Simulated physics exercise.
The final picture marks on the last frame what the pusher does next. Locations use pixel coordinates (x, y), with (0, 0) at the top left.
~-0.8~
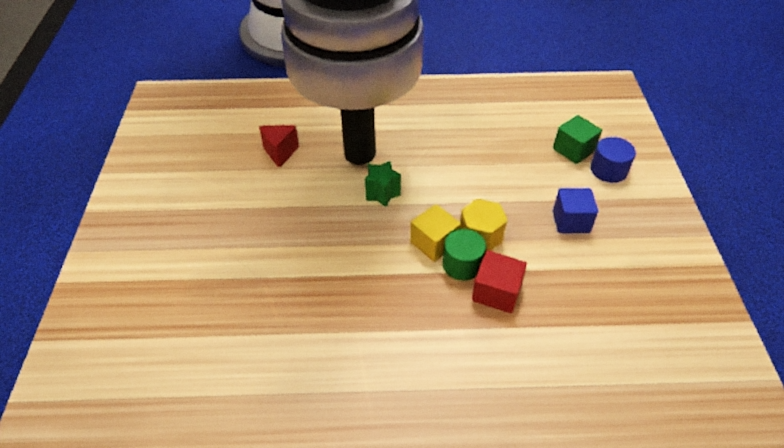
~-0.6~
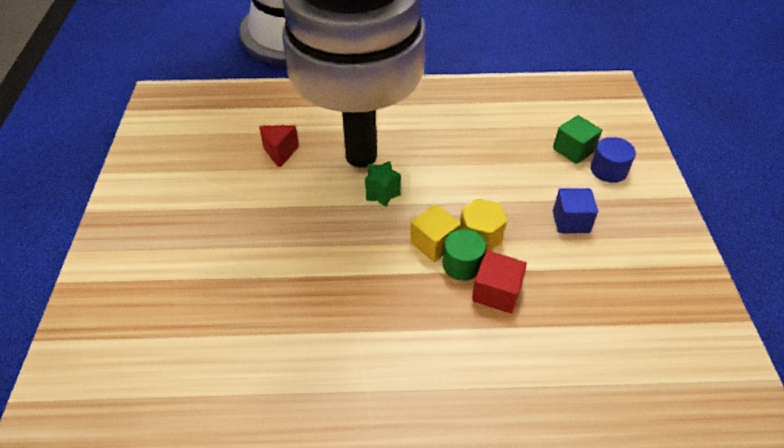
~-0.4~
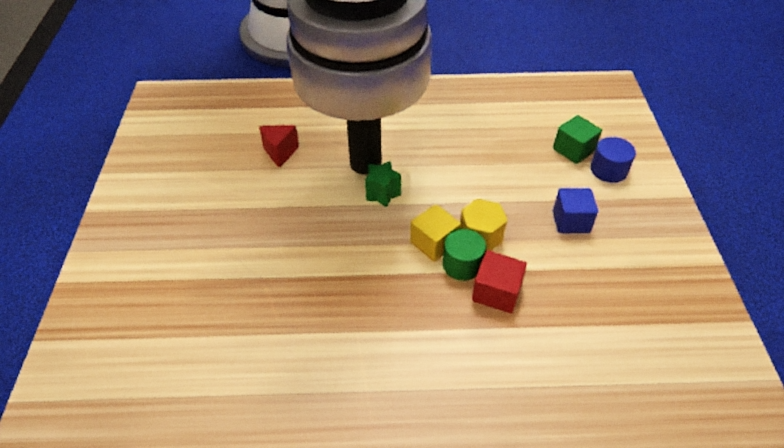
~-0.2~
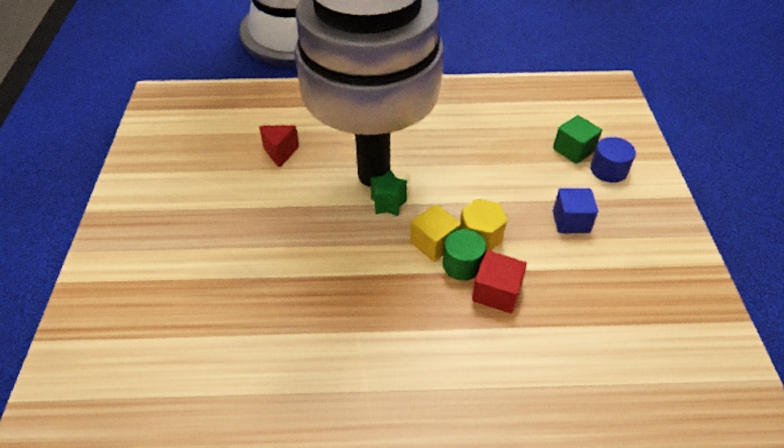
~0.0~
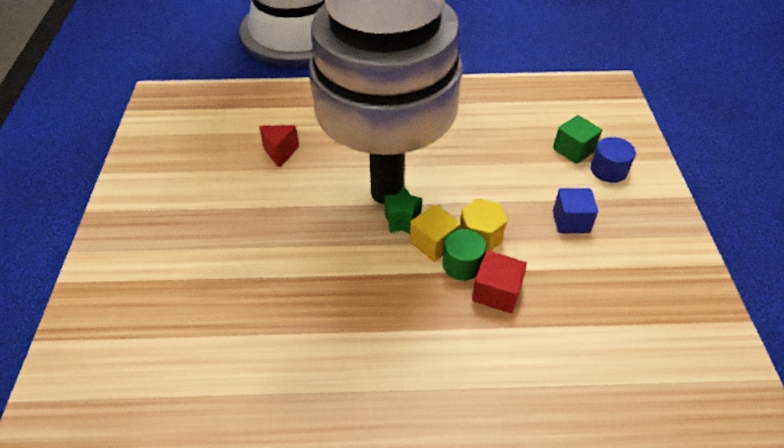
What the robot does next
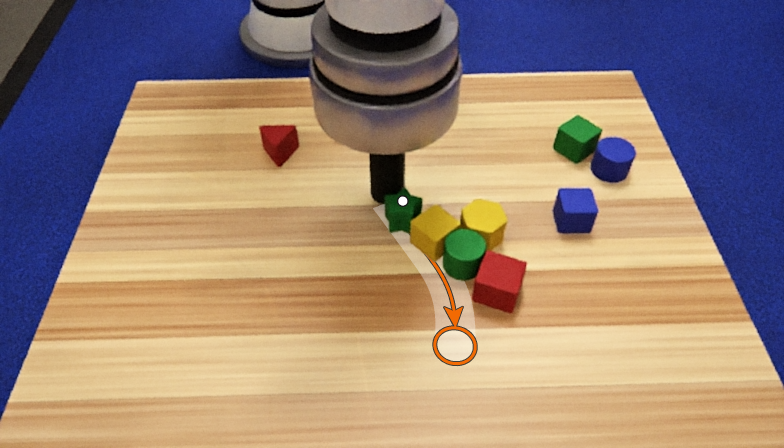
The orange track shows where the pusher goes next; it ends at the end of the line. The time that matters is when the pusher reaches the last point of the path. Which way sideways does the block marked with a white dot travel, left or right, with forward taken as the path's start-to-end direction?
It heads right.
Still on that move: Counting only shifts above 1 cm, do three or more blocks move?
Yes, that is how it ends up.
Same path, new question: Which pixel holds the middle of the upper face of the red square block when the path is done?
I'd guess (584, 310).
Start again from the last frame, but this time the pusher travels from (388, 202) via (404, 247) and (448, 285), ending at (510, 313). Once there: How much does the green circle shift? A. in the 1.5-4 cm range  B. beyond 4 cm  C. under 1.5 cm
My pick is B.
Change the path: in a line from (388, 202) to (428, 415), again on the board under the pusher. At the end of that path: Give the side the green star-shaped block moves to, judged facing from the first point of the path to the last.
Heads left.
Path on the board, from (388, 202) by way of (418, 242) and (448, 288) to (455, 345); the dot is on the green star-shaped block.
What follows on the original path. One third of the way, pusher (419, 233); green star-shaped block (431, 246); yellow square block (465, 262), turned 20° anticlockwise; green circle (506, 271); red square block (545, 294), turned 25° clockwise.
Two thirds of the way, pusher (449, 279); green star-shaped block (455, 297), turned 25° clockwise; yellow square block (497, 293), turned 50° anticlockwise; green circle (539, 291); red square block (583, 310), turned 15° clockwise.
At the end, pusher (456, 337); green star-shaped block (461, 361), turned 30° clockwise; yellow square block (498, 294), turned 55° anticlockwise; green circle (540, 291); red square block (584, 310), turned 15° clockwise.
